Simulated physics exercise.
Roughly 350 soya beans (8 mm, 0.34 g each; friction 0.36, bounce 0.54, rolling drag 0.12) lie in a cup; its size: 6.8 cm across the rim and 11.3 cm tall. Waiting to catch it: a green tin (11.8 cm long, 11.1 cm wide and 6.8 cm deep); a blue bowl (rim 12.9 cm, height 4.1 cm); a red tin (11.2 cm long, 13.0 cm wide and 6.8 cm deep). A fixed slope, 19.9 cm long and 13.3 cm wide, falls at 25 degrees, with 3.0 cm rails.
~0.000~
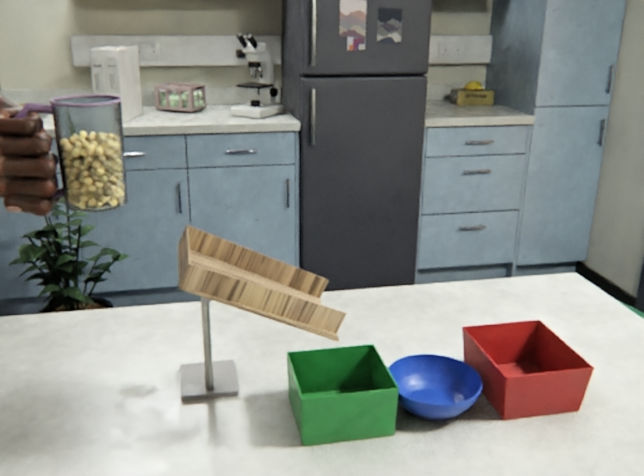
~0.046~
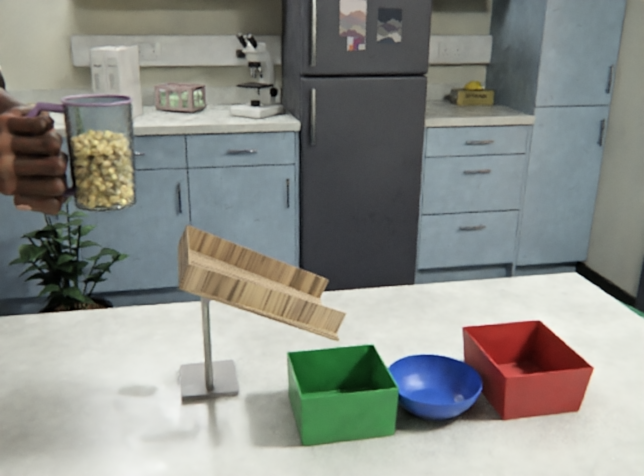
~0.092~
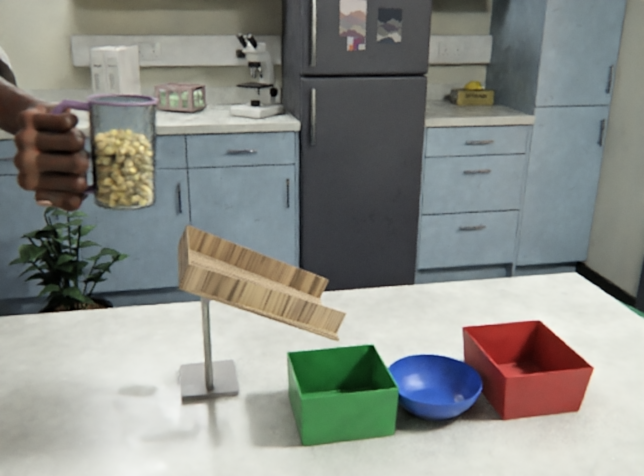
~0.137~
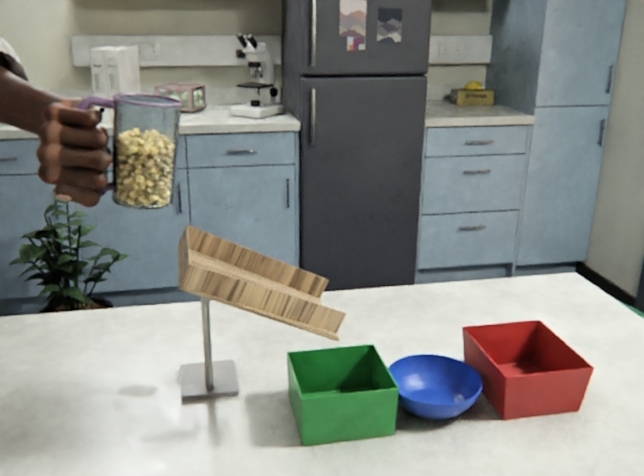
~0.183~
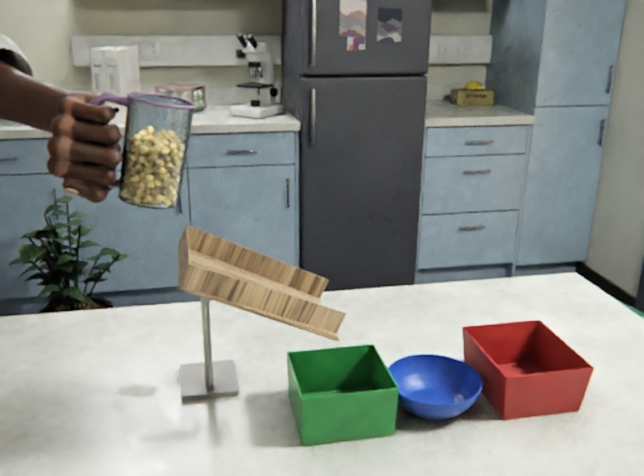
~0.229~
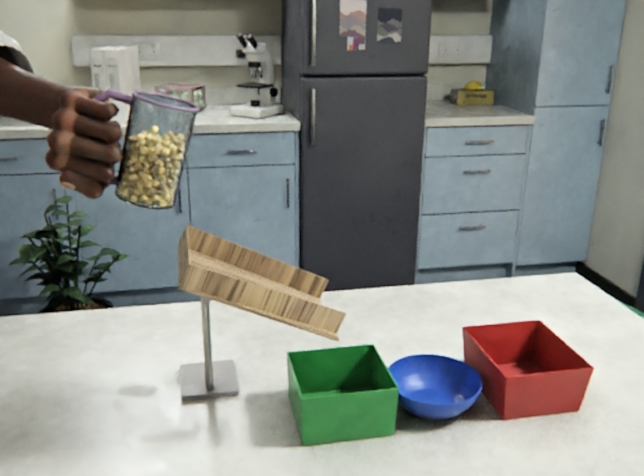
The clip shows a hand moving a clear cup of pale beans rightward above a white table, then tilting it slightly to the right near a sloped wooden chute, while a green tin, blue bowl and red tin stay still.
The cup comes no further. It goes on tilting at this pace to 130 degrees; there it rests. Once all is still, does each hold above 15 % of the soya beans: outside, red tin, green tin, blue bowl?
Outside everything: Under; in the red tin: Under; in the green tin: Over; in the blue bowl: Over.
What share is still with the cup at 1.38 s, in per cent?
Some 75 per cent of the load.
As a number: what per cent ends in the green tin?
Some 45 per cent.
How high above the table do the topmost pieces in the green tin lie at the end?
Some 2.0 cm.
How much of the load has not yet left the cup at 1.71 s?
About 0 per cent.
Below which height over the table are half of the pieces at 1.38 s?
About 34 cm.
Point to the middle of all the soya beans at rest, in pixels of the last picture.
At about (412, 402).
After 0.67 s, tilt 55 degrees; cup 100 %; middle of all pieces near (141, 162).
After 1.04 s, tilt 89 degrees; cup 100 %; middle of all pieces near (141, 156).
After 1.38 s, tilt 119 degrees; slope 25 %, cup 75 %; middle of all pieces near (173, 184).
After 1.71 s, tilt 130 degrees; slope 65 %, blue bowl 10 %, green tin 10 %, in the air 10 %; middle of all pieces near (316, 313).
At rest (2.8 s), slope 0 %, outside 10 %, red tin 0 %, blue bowl 45 %, cup 0 %, green tin 45 %.
